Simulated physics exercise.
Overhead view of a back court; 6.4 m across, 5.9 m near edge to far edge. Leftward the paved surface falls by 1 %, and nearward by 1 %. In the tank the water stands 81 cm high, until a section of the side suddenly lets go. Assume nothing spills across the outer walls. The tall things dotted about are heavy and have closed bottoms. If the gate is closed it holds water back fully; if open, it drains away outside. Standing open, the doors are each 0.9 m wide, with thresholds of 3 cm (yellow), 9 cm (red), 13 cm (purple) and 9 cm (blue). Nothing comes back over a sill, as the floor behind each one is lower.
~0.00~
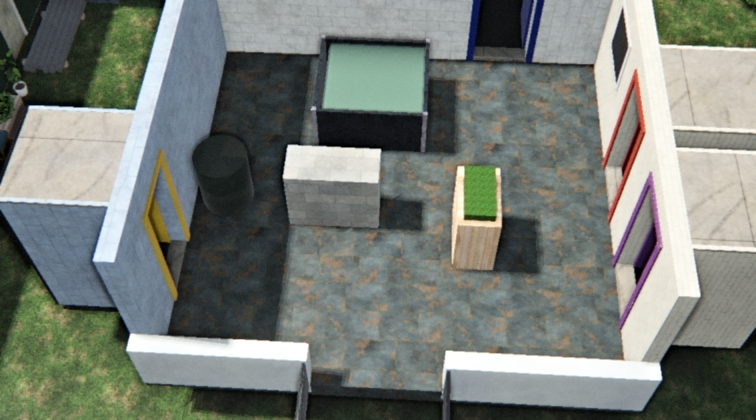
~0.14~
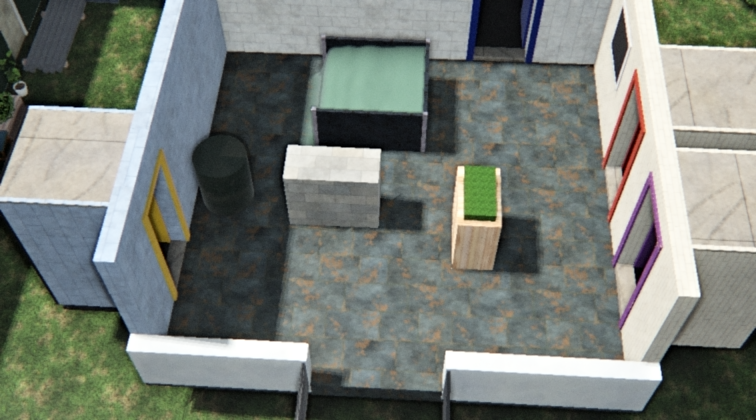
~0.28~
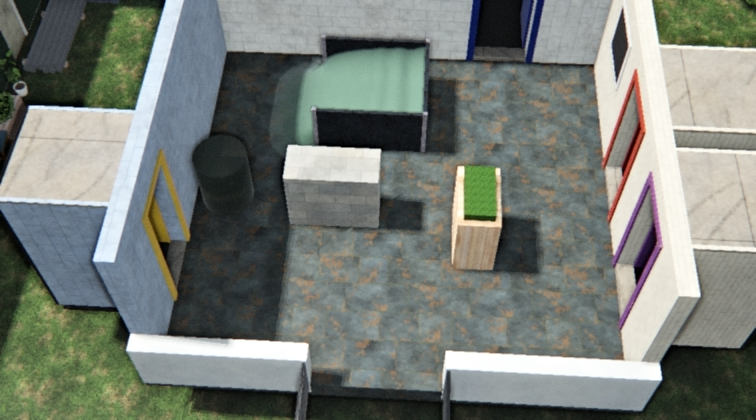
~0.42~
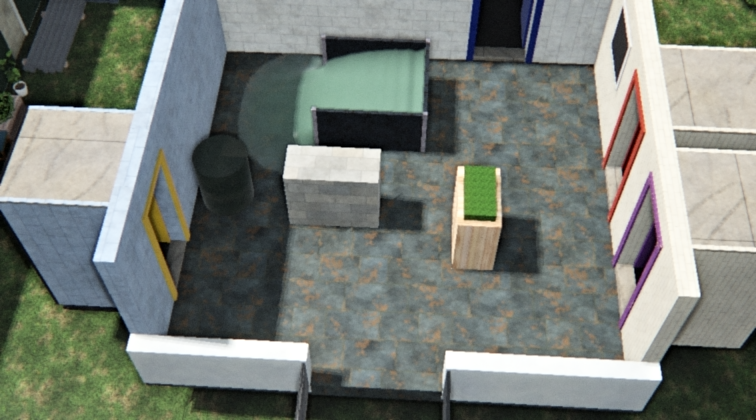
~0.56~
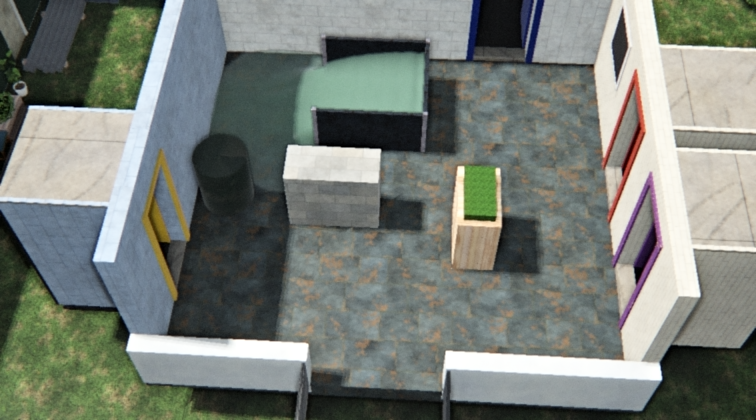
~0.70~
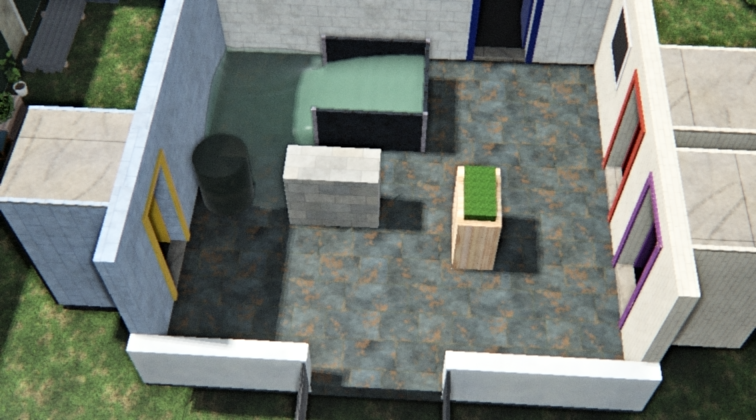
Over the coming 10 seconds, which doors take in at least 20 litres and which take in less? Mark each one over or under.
Yellow door - over; red door - under; purple door - under; blue door - under.
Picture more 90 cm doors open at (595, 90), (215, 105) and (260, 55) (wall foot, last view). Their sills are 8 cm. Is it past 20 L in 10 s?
So, in the order given, it's shy of the mark, then beyond the mark, then beyond the mark.
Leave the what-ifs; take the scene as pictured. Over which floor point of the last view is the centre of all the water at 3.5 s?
At about (303, 145).
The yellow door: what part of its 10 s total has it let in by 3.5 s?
By that time, around 0 per cent.
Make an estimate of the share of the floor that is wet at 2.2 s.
30 %.
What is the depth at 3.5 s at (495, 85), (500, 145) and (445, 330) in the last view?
First spot near 3 cm, second near 1 cm, third near 0 cm.
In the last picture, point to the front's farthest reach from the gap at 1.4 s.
Somewhere near pixel (179, 281).
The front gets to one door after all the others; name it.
That's the purple door.
After 1.4 s water covers 15 % of the floor and is deepest (57 cm) near (204, 163); yellow door 4 cm at the sill, 0 L in, red door not reached, purple door not reached, blue door not reached.
After 2.2 s water covers 30 % of the floor and is deepest (42 cm) near (214, 173); yellow door 4 cm at the sill, 0 L in, red door not reached, purple door not reached, blue door not reached.
After 3.5 s water covers 50 % of the floor and is deepest (24 cm) near (302, 186); yellow door 3 cm at the sill, 1 L in, red door not reached, purple door not reached, blue door 6 cm at the sill, 0 L in.
After 6.0 s water covers 80 % of the floor and is deepest (13 cm) near (286, 140); yellow door 9 cm at the sill, 12 L in, red door 9 cm at the sill, 5 L in, purple door 2 cm at the sill, 0 L in, blue door 3 cm at the sill, 0 L in.
After 10.0 s water covers 95 % of the floor and is deepest (12 cm) near (163, 360); yellow door 5 cm at the sill, 53 L in, red door 3 cm at the sill, 5 L in, purple door 2 cm at the sill, 0 L in, blue door 3 cm at the sill, 0 L in.
